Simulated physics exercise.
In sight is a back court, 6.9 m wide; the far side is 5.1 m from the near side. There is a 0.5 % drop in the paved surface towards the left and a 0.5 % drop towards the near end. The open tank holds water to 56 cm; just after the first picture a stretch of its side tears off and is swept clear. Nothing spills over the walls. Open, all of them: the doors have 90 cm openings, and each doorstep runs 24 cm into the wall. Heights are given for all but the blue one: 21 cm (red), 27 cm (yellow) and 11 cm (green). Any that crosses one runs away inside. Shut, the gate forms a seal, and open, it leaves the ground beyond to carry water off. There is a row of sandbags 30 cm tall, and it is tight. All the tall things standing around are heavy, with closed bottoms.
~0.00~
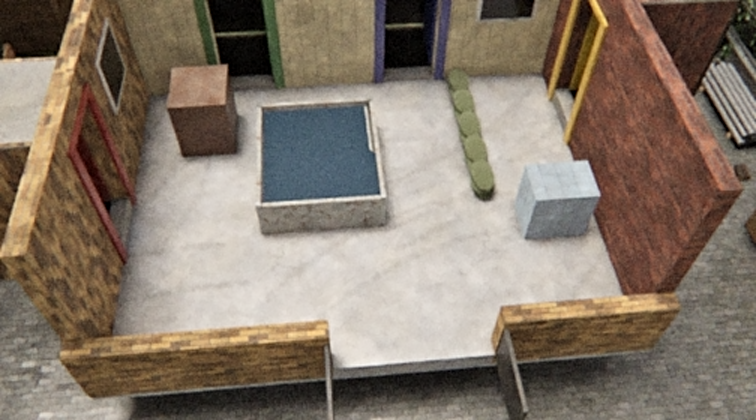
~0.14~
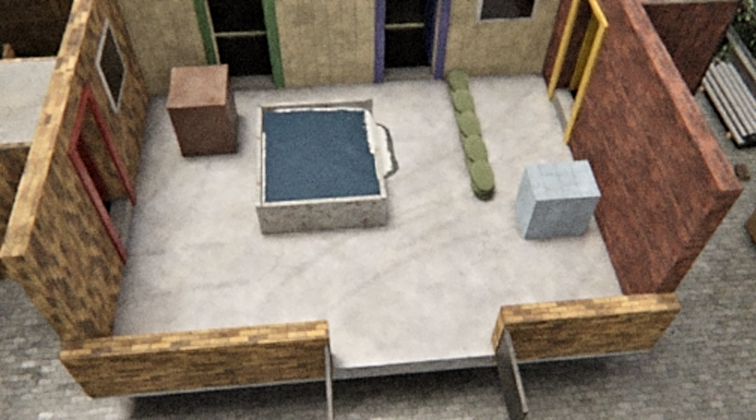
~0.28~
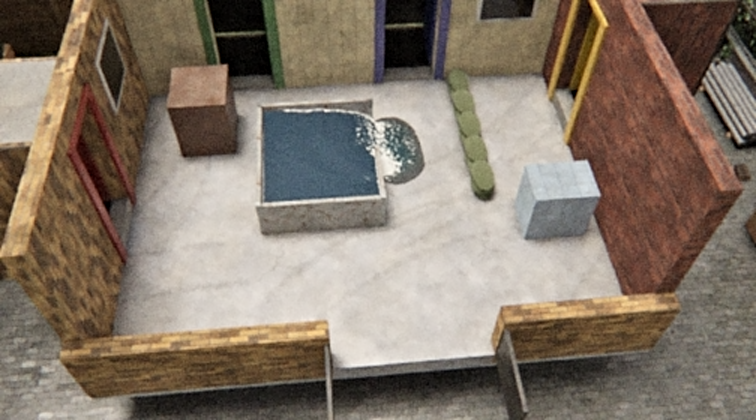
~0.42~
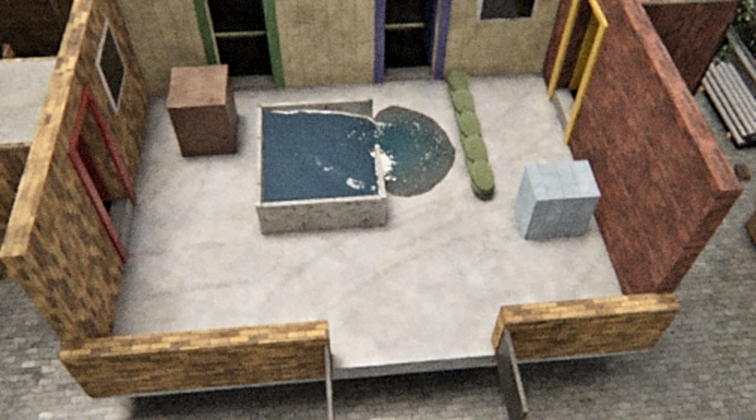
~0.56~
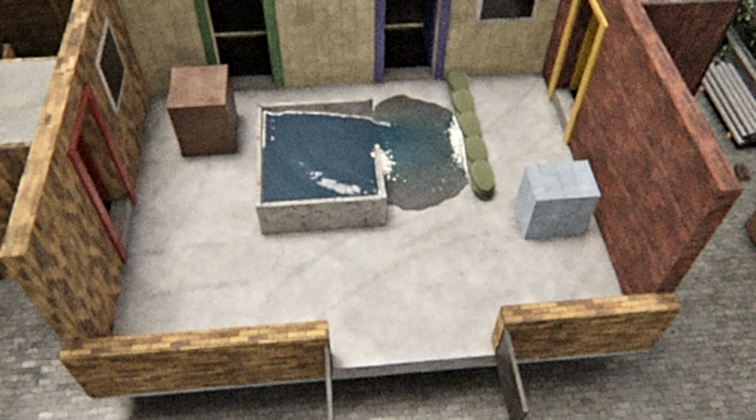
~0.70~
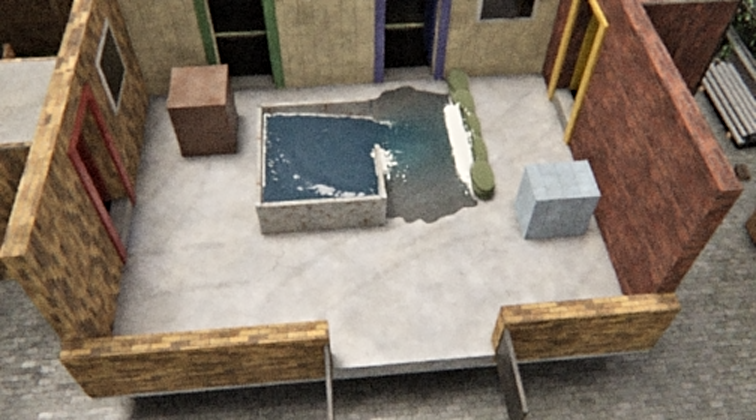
Water pouring through a gap in the right side of an open tank, spreading across a pale courtyard and foaming against green sandbags.
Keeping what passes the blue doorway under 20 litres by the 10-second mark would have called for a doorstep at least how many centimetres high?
It would have called for about 26 cm.
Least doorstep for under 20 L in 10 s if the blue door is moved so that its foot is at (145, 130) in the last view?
Minimum: Close to 8.5 cm.
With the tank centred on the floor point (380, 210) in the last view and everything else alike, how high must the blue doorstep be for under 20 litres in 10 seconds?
21 cm, give or take.
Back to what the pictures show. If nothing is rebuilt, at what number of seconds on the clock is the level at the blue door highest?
Near 2.2 seconds.
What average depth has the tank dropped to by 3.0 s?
The average depth is some 26 cm.
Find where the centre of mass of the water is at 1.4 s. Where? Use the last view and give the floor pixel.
My guess is close to (361, 164).
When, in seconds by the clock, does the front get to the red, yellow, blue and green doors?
Red 7.0 s, yellow 2.6 s, blue 0.8 s, green 3.0 s.
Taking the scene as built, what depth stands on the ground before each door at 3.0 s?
Red door 0 cm, yellow door 3 cm, blue door 21 cm, green door 1 cm.
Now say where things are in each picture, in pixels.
In the first frame, still water, 56 cm deep, in the open tank at (319, 152); the blue door at (411, 34) is dry.
In the second frame, the front is at (392, 171), 0.3 m from the gap at (372, 141); 0.2 m2 of floor is wet, 56 cm left at the back.
In the third frame, the front is at (418, 166), 0.7 m from the gap at (372, 143); 0.8 m2 of floor is wet, 56 cm left at the back.
In the fourth frame, water pours out at (372, 144) and has run 1.2 m, to (450, 156); about 7 cm deep outside, 56 cm at the back.
In the fifth frame, water pours out at (372, 144) and has run 1.4 m, to (466, 177); about 6 cm deep outside, 54 cm at the back.
In the sixth frame, the gap is at (372, 143), the front 1.6 m out at (471, 198); the back of the open tank holds 48 cm; the blue door at (411, 34), 1.8 m from the gap, is still 0.5 m from the nearest water.
After 1.4 s water covers 15 % of the floor, deepest (39 cm) near (440, 80); 18 cm at the blue door, 2 litres in over its 9 cm doorstep.
After 3.0 s water covers 45 % of the floor, deepest (24 cm) near (441, 87); 21 cm at the blue door, 129 litres in over its 9 cm doorstep.
After 10.0 s water covers 85 % of the floor, deepest (9 cm) near (194, 363); 7 cm at the blue door, 235 litres in over its 9 cm doorstep.
At the blue door as built, the water arrived by 0.9 s and peaked near 23 cm at 2.2 s.
With a doorstep of 23.5 cm, 29 litres would have come in within the 10 s; with 31.5 cm, 6 litres. So under 20 litres takes about 26 cm.
